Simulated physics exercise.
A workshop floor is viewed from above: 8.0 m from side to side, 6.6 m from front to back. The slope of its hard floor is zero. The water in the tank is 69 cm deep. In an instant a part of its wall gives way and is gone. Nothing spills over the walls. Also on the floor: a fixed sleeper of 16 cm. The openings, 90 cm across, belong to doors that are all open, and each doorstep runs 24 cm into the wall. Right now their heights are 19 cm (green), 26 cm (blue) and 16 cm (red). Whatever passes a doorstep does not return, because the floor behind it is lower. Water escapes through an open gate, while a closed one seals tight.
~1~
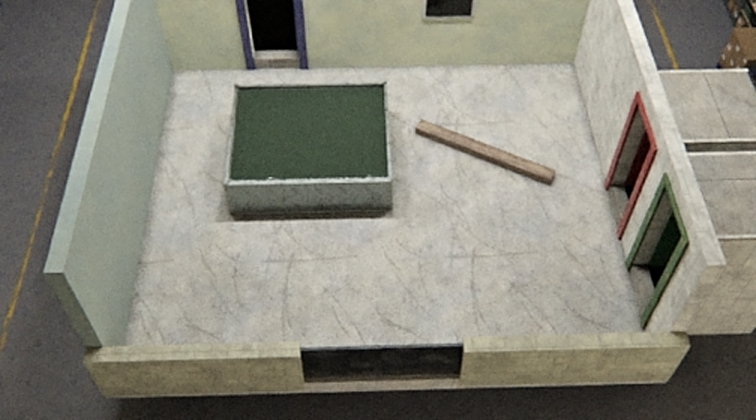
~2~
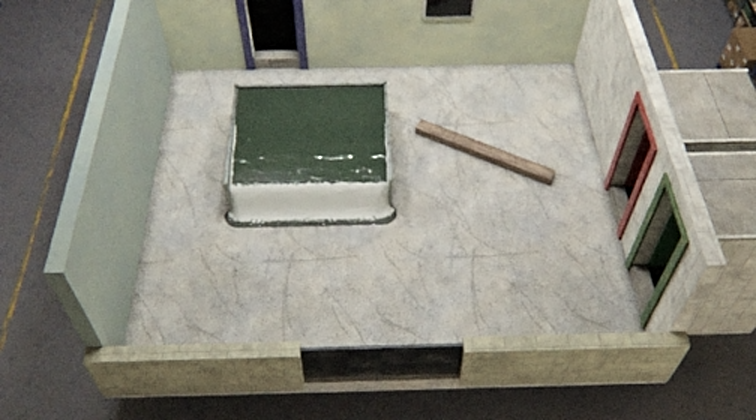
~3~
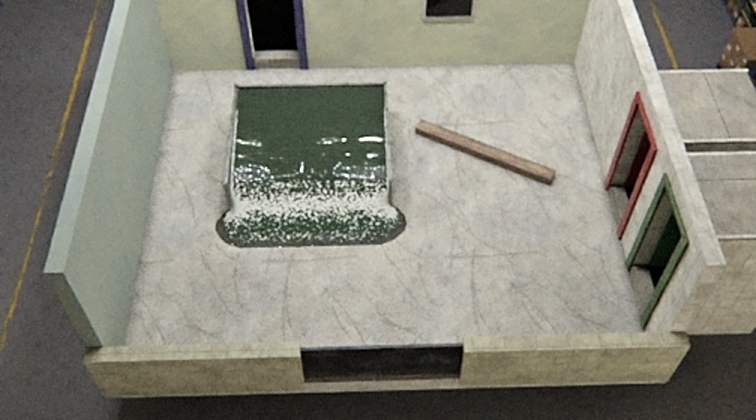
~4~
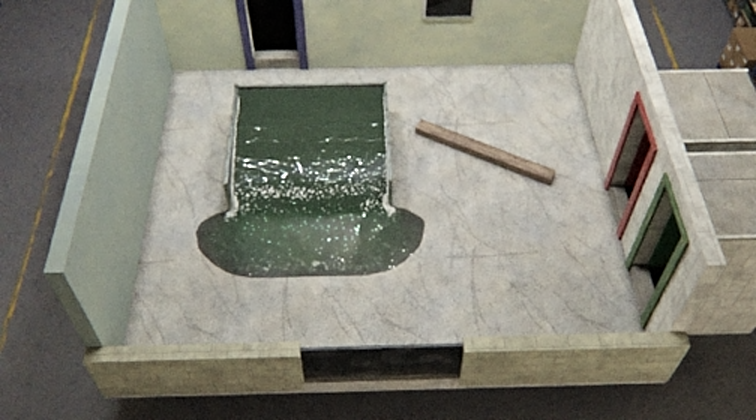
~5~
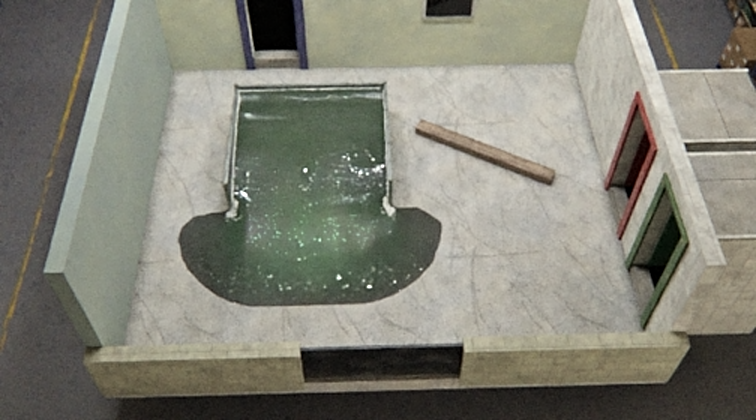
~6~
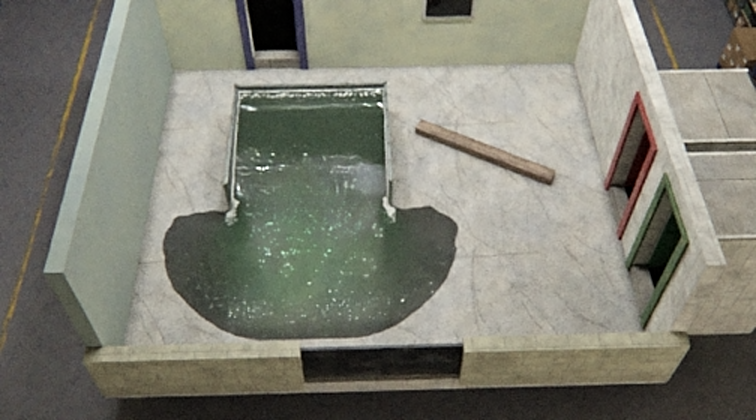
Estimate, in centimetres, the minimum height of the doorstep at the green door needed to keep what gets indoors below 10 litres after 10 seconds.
23 cm.
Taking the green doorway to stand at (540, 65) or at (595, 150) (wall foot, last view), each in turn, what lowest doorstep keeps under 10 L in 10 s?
About 14.5 cm for the first and 6.5 cm for the second.
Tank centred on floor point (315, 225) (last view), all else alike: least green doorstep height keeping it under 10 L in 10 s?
Then about 24 centimetres at the least.
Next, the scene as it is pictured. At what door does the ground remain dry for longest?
That's the blue one, it comes last.
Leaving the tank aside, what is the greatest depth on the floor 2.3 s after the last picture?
42 cm.
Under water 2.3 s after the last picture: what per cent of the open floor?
Approximately 40 %.
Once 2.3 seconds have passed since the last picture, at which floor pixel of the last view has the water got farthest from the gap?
The tip of the flood lies near (649, 359).
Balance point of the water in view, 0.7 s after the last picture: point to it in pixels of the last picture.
(311, 216), roughly.
Then, 0.7 s after the last picture water covers 35 % of the floor, deepest (45 cm) near (302, 357); it has not reached the green door.
Then, 2.3 s after the last picture water covers 40 % of the floor, deepest (42 cm) near (132, 373); 10 cm at the green door, 0 litres in over its 19 cm doorstep.
Then, 9.3 s after the last picture water covers 100 % of the floor, deepest (16 cm) near (356, 96); 9 cm at the green door, 30 litres in over its 19 cm doorstep.
At the green door as built, the water peaked near 27 cm, 2.9 s after the last picture.
Run again over the same 10 s with other heights there, 23 litres in over 20 cm, 1 litre over 27.5 cm. The limit of 10 litres is kept from about 23 cm up.
